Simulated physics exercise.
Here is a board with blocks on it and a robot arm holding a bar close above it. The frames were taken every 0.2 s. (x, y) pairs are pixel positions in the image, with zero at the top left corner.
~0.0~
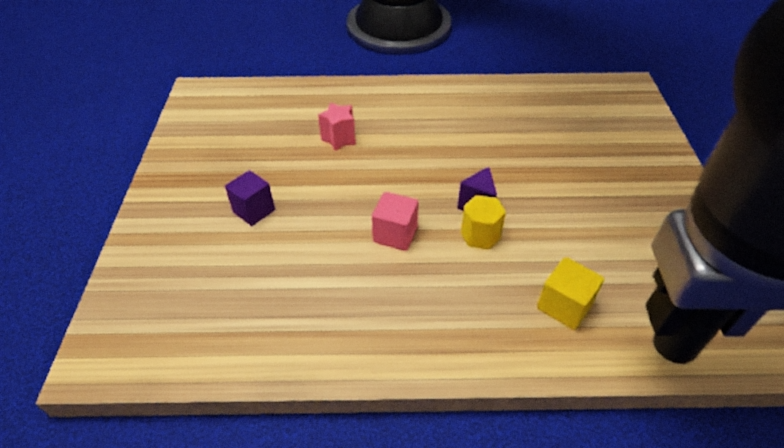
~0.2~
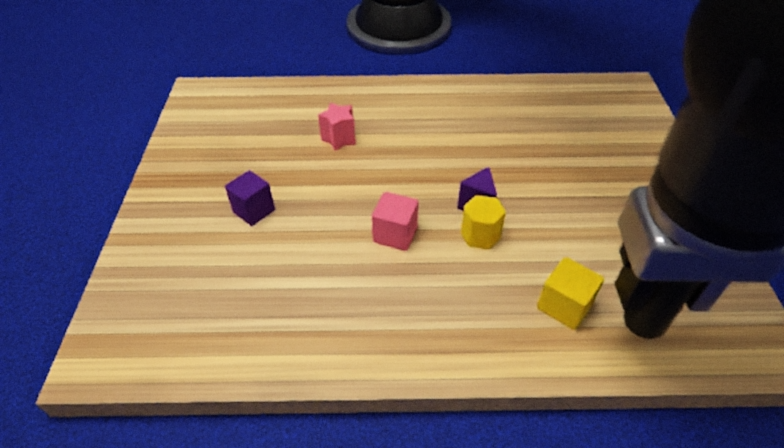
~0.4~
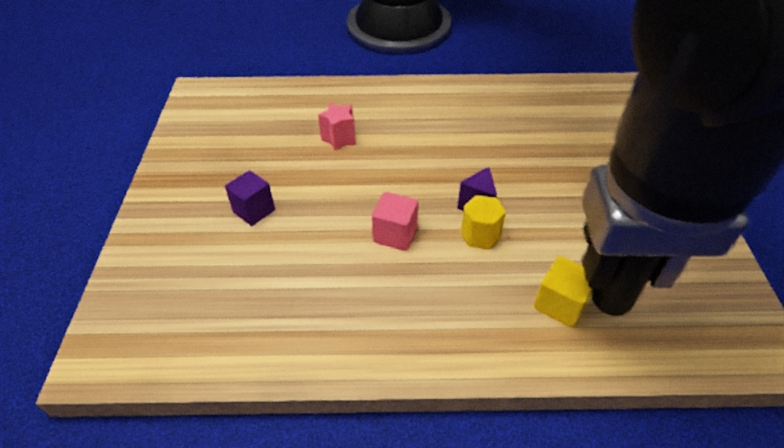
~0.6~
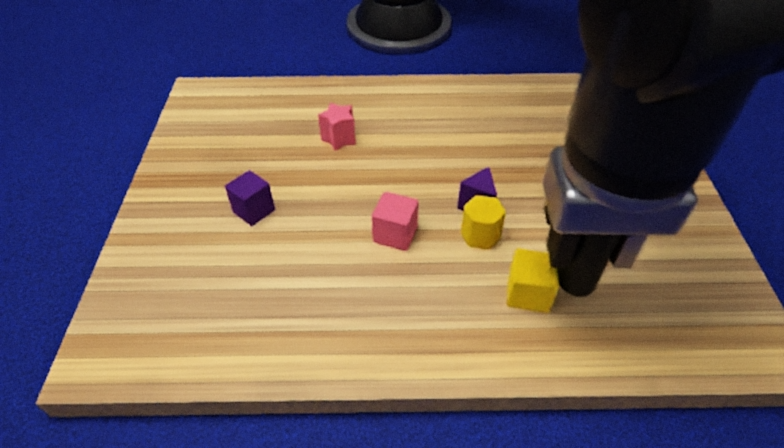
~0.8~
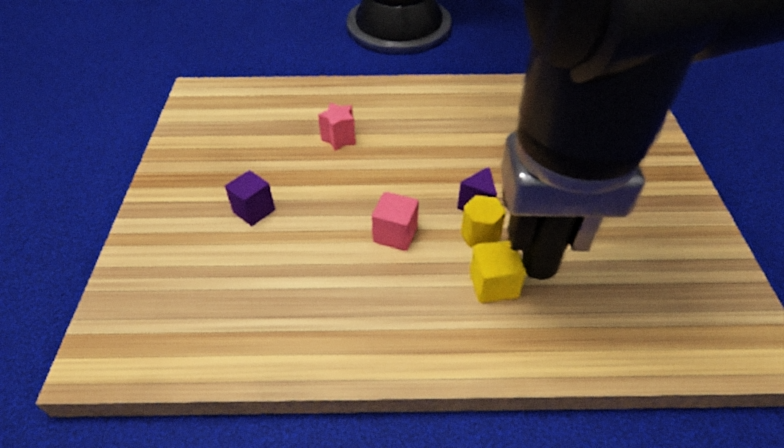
A dark robot arm reaches in from the right over a striped wooden board on a blue surface, seen from above at an angle by a still camera. A pink star-shaped block, a purple cube, a pink cube, a purple triangular block and a yellow six-sided block sit still across it. The arm sweeps left and slightly up, meeting a yellow cube and pushing it leftward.
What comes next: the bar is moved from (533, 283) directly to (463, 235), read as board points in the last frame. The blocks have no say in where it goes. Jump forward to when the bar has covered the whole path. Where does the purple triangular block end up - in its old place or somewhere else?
At the end of the path, the purple triangular block has moved off its old spot.
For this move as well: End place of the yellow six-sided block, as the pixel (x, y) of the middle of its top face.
When the path ends, it will be at (461, 183).
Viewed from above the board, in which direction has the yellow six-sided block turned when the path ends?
Viewed from above, clockwise.
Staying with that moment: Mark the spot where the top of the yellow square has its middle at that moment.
The middle of its upper face should be somewhere near (473, 253).
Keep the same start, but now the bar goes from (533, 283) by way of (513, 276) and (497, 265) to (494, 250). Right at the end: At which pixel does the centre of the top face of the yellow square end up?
(468, 253)
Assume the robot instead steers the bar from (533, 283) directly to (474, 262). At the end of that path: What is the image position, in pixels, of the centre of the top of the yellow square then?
It is at (446, 254).
What follows on the original path. Halfway along, bar at (499, 241); yellow six-sided block at (482, 205); yellow square at (474, 253), turned 30° anticlockwise.
At the end, bar at (465, 217); pink square in place; purple triangular block at (481, 169), turned 30° clockwise; yellow six-sided block at (461, 183), turned 45° clockwise; yellow square at (473, 253), turned 35° anticlockwise.
